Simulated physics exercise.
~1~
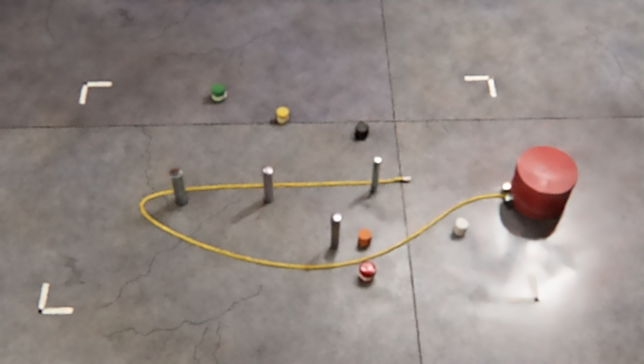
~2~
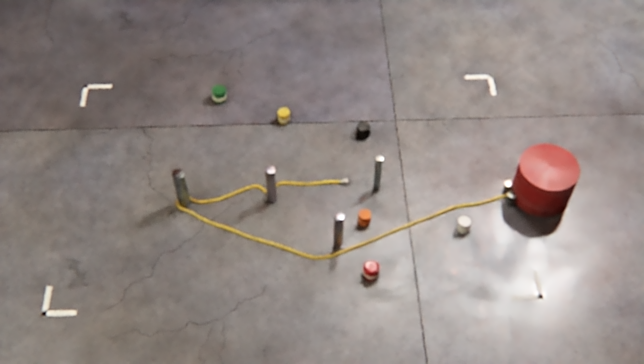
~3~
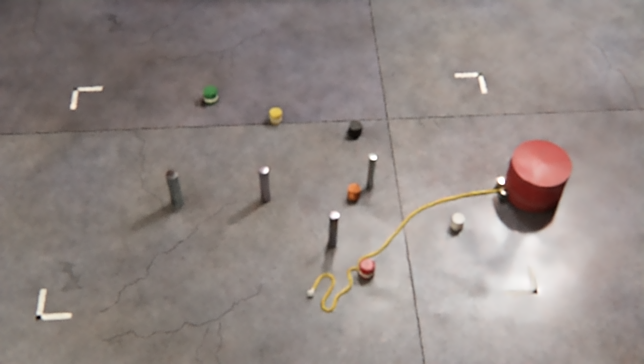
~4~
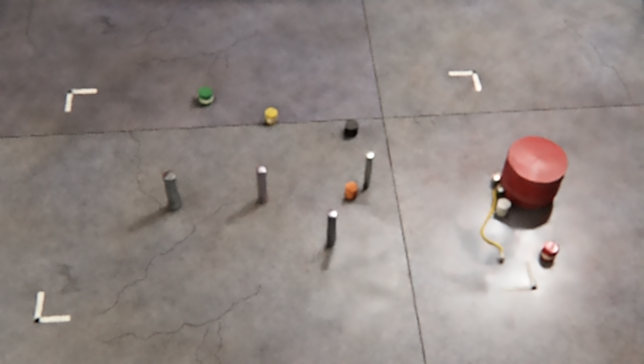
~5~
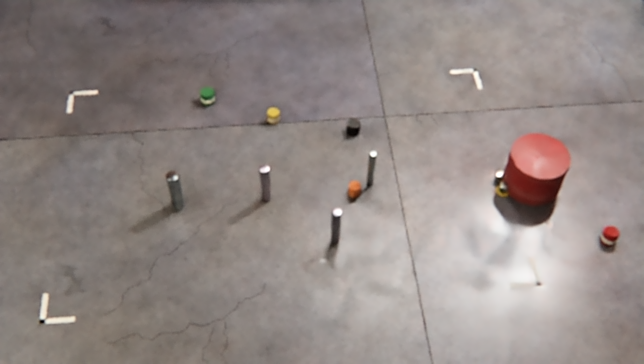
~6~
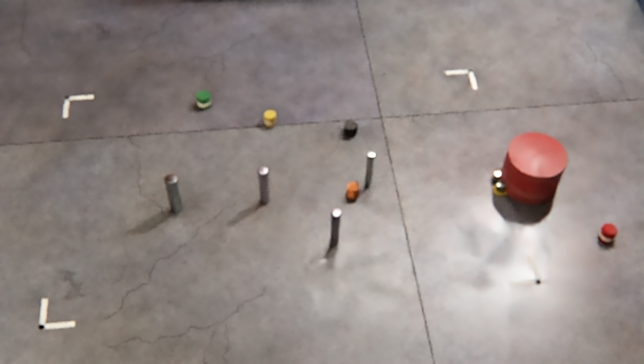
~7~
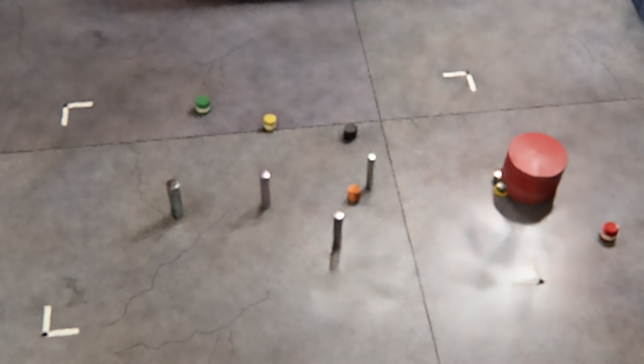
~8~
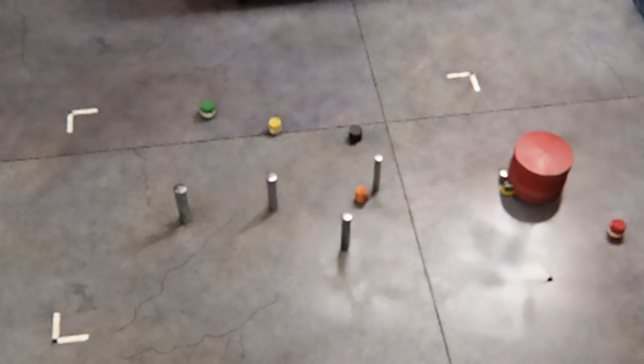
A yellow cord lying among gray posts was drawn right toward a red drum, shifting an orange tub and sweeping a red jar and white tin along, until it almost disappeared beside the drum, leaving the jar at far right and the tin out of sight.
